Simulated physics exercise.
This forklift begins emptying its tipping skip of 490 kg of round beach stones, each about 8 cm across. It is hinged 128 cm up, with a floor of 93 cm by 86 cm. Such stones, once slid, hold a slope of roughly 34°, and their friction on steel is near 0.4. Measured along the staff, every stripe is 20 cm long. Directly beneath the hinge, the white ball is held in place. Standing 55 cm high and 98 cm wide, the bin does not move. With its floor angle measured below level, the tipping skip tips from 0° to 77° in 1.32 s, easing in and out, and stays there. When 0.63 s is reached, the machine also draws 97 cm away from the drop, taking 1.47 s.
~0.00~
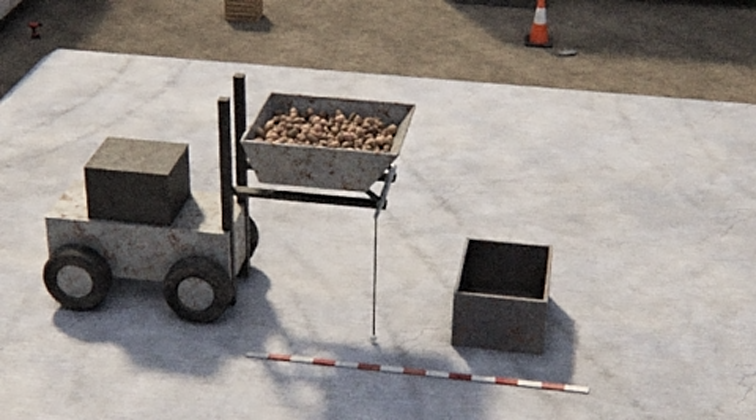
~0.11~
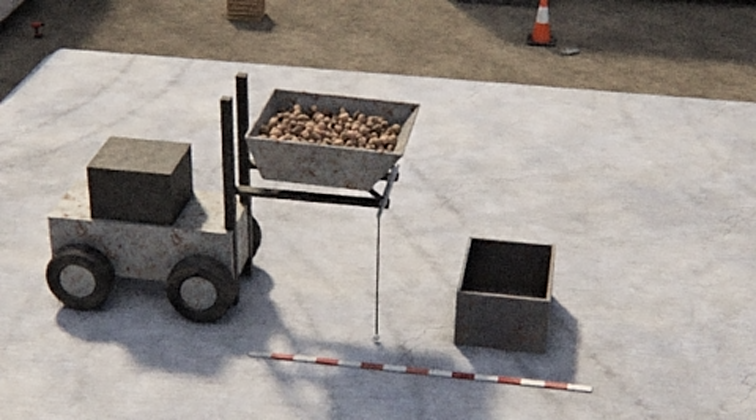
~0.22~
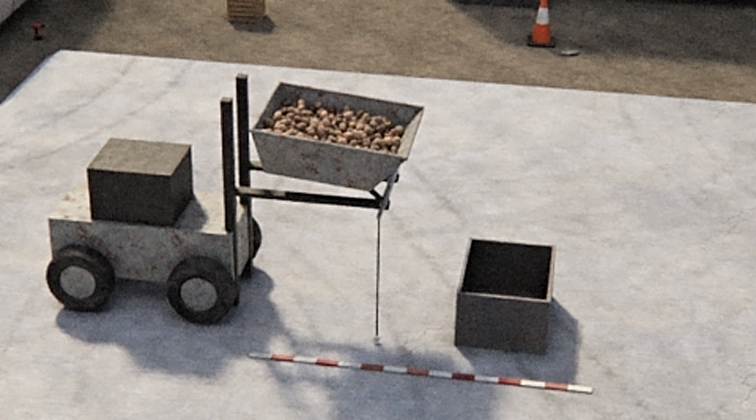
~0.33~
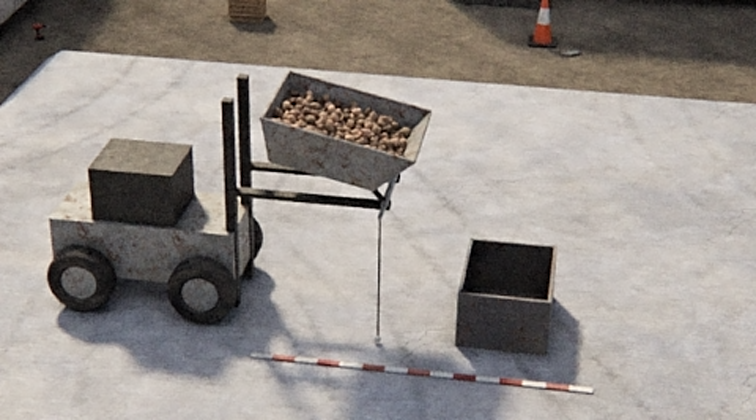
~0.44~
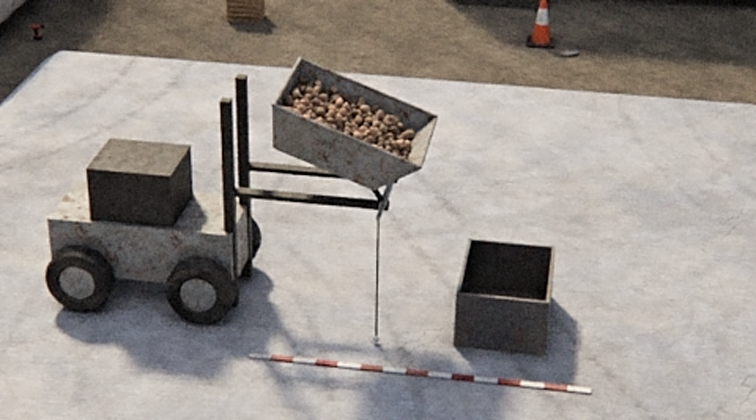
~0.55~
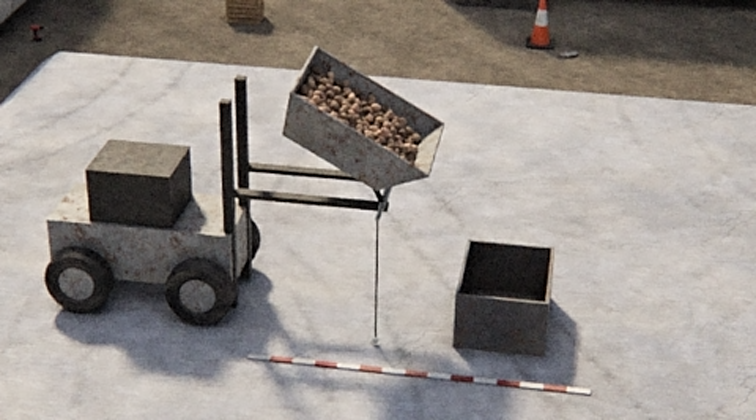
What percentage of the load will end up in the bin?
About 35 per cent.
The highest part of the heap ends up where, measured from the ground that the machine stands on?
The top ends up around 30 cm above the machine's ground.
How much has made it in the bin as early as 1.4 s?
Something like 25 in a hundred.
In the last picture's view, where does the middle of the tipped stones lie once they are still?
The middle should be near (456, 310).
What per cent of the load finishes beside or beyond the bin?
Around 10 per cent of the load ends up there.
After 1.0 s the floor is at 65°; 99 % in the tipping skip, 1 % short of the bin; the foremost stones are at (452, 185).
After 1.4 s the floor is at 77°; 28 % in the tipping skip, 40 % short of the bin, 26 % in the bin, 7 % beside or beyond the bin; the foremost stones are at (522, 318).
After 2.5 s the floor is at 77°; 0 % in the tipping skip, 53 % short of the bin, 35 % in the bin, 12 % beside or beyond the bin; the foremost stones are at (646, 417).
After 5.1 s the floor is at 77°; 0 % in the tipping skip, 53 % short of the bin, 35 % in the bin, 12 % beside or beyond the bin; the foremost stones are past the picture's edge.
